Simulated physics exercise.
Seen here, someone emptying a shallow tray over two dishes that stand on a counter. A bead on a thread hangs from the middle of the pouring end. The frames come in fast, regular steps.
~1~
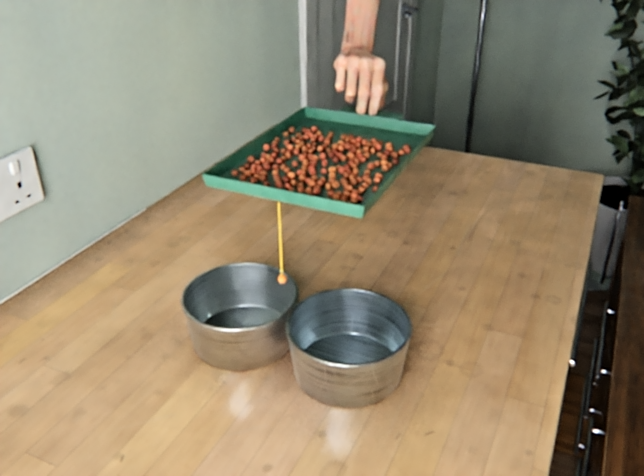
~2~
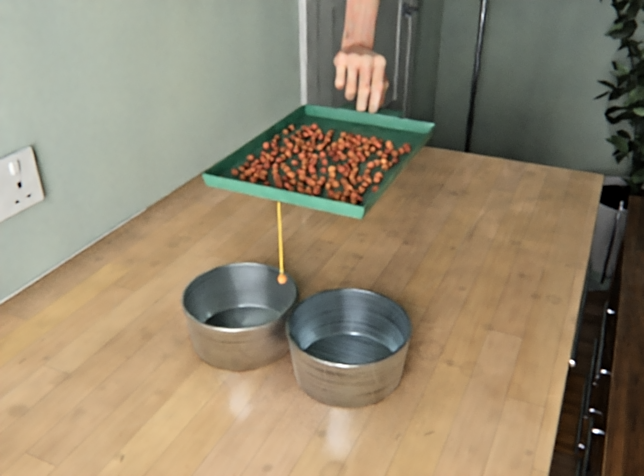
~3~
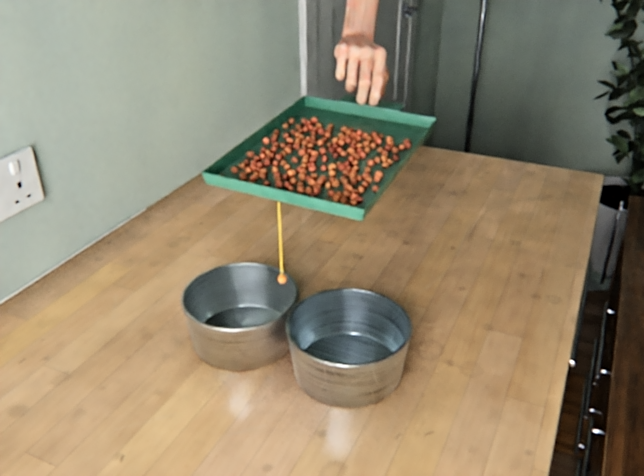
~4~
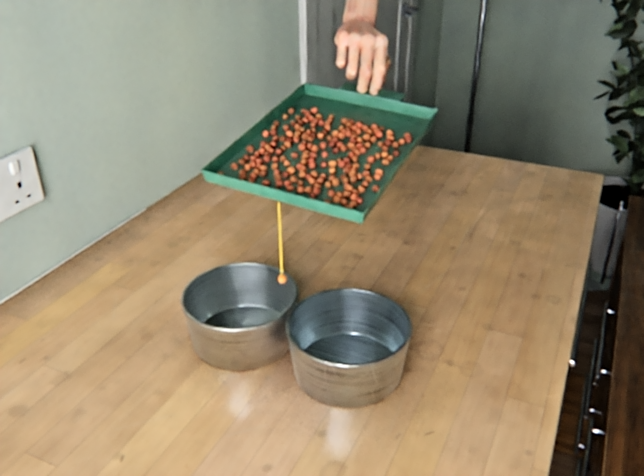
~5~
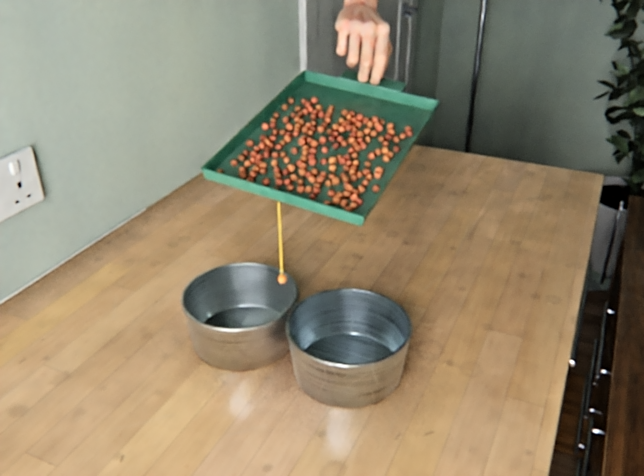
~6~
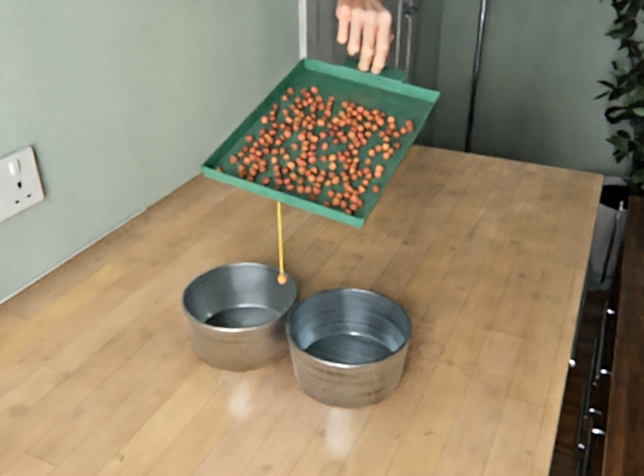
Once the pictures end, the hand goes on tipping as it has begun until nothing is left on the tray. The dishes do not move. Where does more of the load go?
More goes to the right dish.
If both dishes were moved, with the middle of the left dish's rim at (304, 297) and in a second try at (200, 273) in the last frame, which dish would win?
One: The left one. Two: The right dish.
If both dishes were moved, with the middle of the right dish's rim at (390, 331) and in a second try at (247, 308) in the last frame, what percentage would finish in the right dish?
About 50 and 20 per cent.
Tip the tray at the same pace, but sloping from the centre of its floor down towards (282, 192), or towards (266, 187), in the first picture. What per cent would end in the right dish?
Near 20 % and 0 %.
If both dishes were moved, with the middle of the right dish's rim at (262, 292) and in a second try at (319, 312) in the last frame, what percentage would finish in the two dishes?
About 20 and 90 per cent.
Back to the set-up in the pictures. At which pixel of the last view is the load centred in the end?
Close to (341, 360).
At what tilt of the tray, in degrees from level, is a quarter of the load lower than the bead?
Around 110° of tilt.
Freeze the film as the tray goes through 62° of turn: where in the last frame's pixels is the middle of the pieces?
Near (331, 175).
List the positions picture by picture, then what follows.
In the first frame, corners of the pouring end at (206, 173) and (362, 205), level; middle of the load at (325, 163), clay pellets; left dish at (211, 344); right dish at (323, 380); bead on its thread at (282, 279).
In the second frame, corners of the pouring end at (206, 173) and (362, 205), level; middle of the load at (325, 162).
In the third frame, corners of the pouring end at (205, 171) and (362, 208), tipped barely, lowest at the right corner; middle of the load at (325, 159).
In the fourth frame, corners of the pouring end at (205, 169) and (362, 211), tipped a little, lowest at the right corner; middle of the load at (325, 154).
In the fifth frame, corners of the pouring end at (205, 167) and (362, 214), tipped a little, lowest at the right corner; middle of the load at (325, 150).
In the sixth frame, corners of the pouring end at (204, 165) and (362, 218), tipped clearly, lowest at the right corner; middle of the load at (325, 146); left dish at (211, 344); right dish at (323, 380).
Soon after the last picture, tray tipped steeply; nearly all on the tray; a stray few in the air.
A little later, tray tipped past a quarter turn; nearly all on the tray; a small part in the right dish; a stray few in the left dish; a stray few in the air.
Later still, tray tipped past a quarter turn; most in the right dish; a small part in the left dish; a stray few outside both; a stray few in the air.
At rest, tray tipped past a quarter turn; most in the right dish; a small part in the left dish; a stray few outside both; a stray few in the air.
